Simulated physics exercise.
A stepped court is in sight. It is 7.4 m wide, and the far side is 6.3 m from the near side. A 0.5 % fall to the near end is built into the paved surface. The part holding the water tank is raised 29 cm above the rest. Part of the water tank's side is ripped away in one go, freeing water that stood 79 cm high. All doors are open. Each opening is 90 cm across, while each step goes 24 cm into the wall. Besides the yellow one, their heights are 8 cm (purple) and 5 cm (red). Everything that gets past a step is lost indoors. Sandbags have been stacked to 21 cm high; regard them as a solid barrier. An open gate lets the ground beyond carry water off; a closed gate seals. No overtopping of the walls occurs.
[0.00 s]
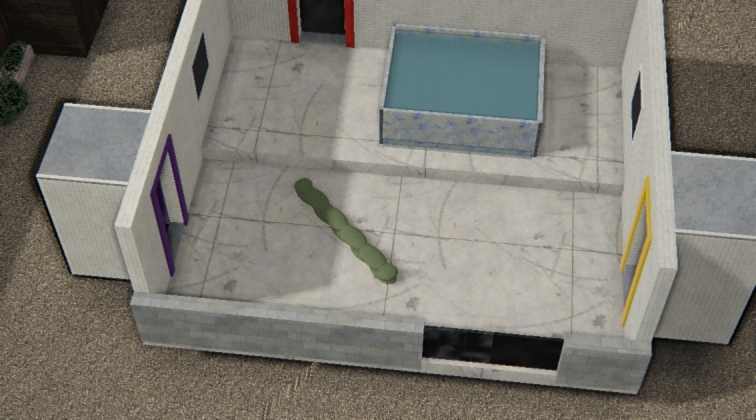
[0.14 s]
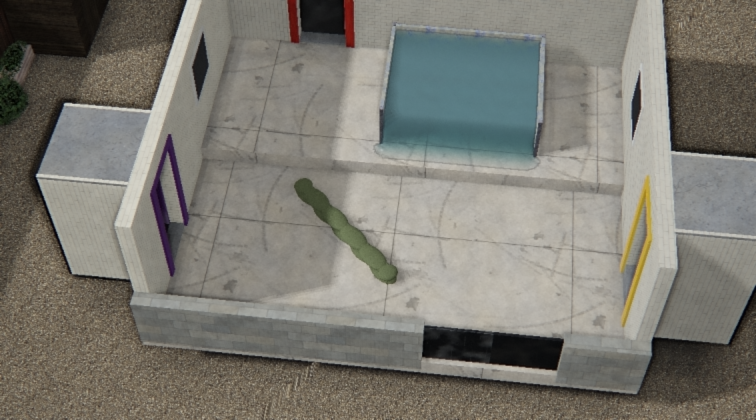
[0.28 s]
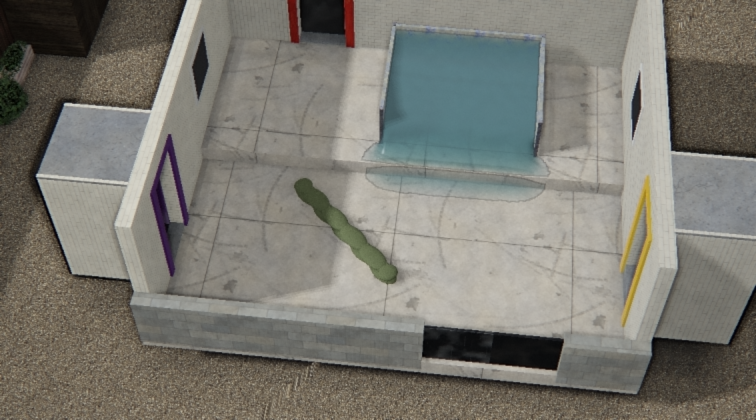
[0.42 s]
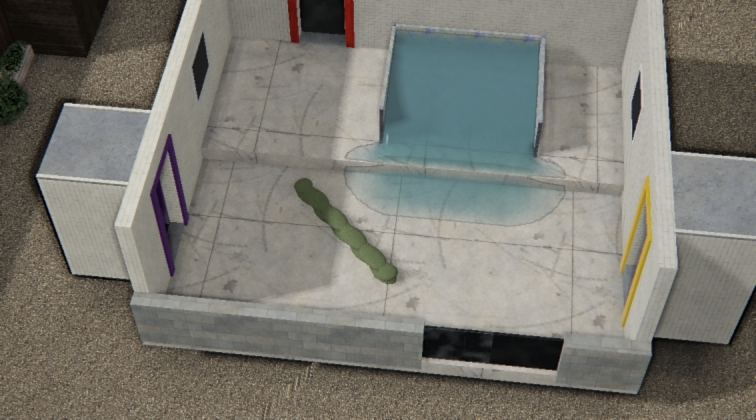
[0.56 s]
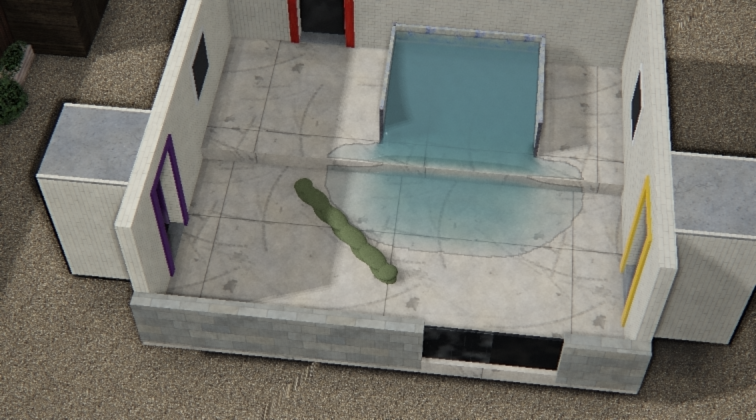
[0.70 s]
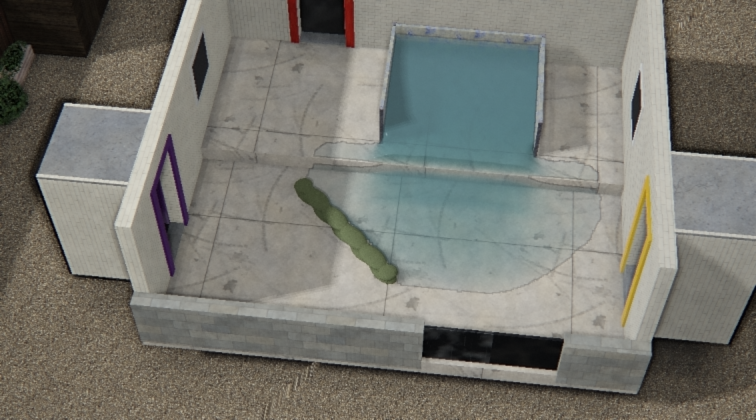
In a walled, stepped courtyard, the near side of a raised water tank gave way, and water poured over the step and spread across the lower floor, reaching a green sandbag row.
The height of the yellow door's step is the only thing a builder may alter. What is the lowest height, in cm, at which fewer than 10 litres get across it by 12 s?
30 cm.
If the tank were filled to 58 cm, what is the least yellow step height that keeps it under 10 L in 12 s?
I'd say close to 22 cm.
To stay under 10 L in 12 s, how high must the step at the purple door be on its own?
About 18 cm at purple.
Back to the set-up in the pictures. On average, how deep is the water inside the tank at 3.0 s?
Average depth: Approx. 16 cm.
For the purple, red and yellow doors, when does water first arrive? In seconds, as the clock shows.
Log: Purple = 3.0 s, red = not in the 12 s, yellow = 1.2 s.
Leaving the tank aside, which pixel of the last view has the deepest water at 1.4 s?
At about pixel (441, 340).
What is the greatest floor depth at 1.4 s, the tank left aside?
Max depth: About 54 cm.
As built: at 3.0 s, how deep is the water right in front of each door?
Lab note, cm: Purple 4; red 0; yellow 33.
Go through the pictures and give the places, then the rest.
Still water, 79 cm deep, in the water tank at (464, 75); the yellow door at (634, 260) is dry, in the first frame.
The front is at (386, 155), 0.3 m from the gap at (459, 136); 0.6 m2 of floor is wet, 79 cm left at the back, in the second frame.
Water pours out at (459, 138) and has run 0.8 m, to (390, 187); about 16 cm deep outside, 79 cm at the back, in the third frame.
Water pours out at (459, 140) and has run 1.3 m, to (390, 212); about 14 cm deep outside, 76 cm at the back, in the fourth frame.
Water pours out at (458, 140) and has run 2.0 m, to (407, 245); about 11 cm deep outside, 68 cm at the back, in the fifth frame.
Water pours out at (458, 141) and has run 2.7 m, to (399, 279); about 9 cm deep outside, 68 cm at the back; the yellow door at (634, 260), 3.9 m from the gap, is still 1.2 m from the nearest water, in the sixth frame.
After 1.4 s water covers 45 % of the floor, deepest (54 cm) near (441, 340); 2 cm at the yellow door, 0 litres in over its 24 cm step.
After 3.0 s water covers 55 % of the floor, deepest (54 cm) near (613, 367); 33 cm at the yellow door, 6 litres in over its 24 cm step.
After 12.0 s water covers 70 % of the floor, deepest (26 cm) near (159, 322); 20 cm at the yellow door, 32 litres in over its 24 cm step.
At the yellow door as built, the water arrived by 1.3 s and peaked near 34 cm at 2.8 s.
With a step of 25.5 cm, 24 litres would have come in within the 12 s; with 34.5 cm, 2 litres. So under 10 litres takes about 30 cm.
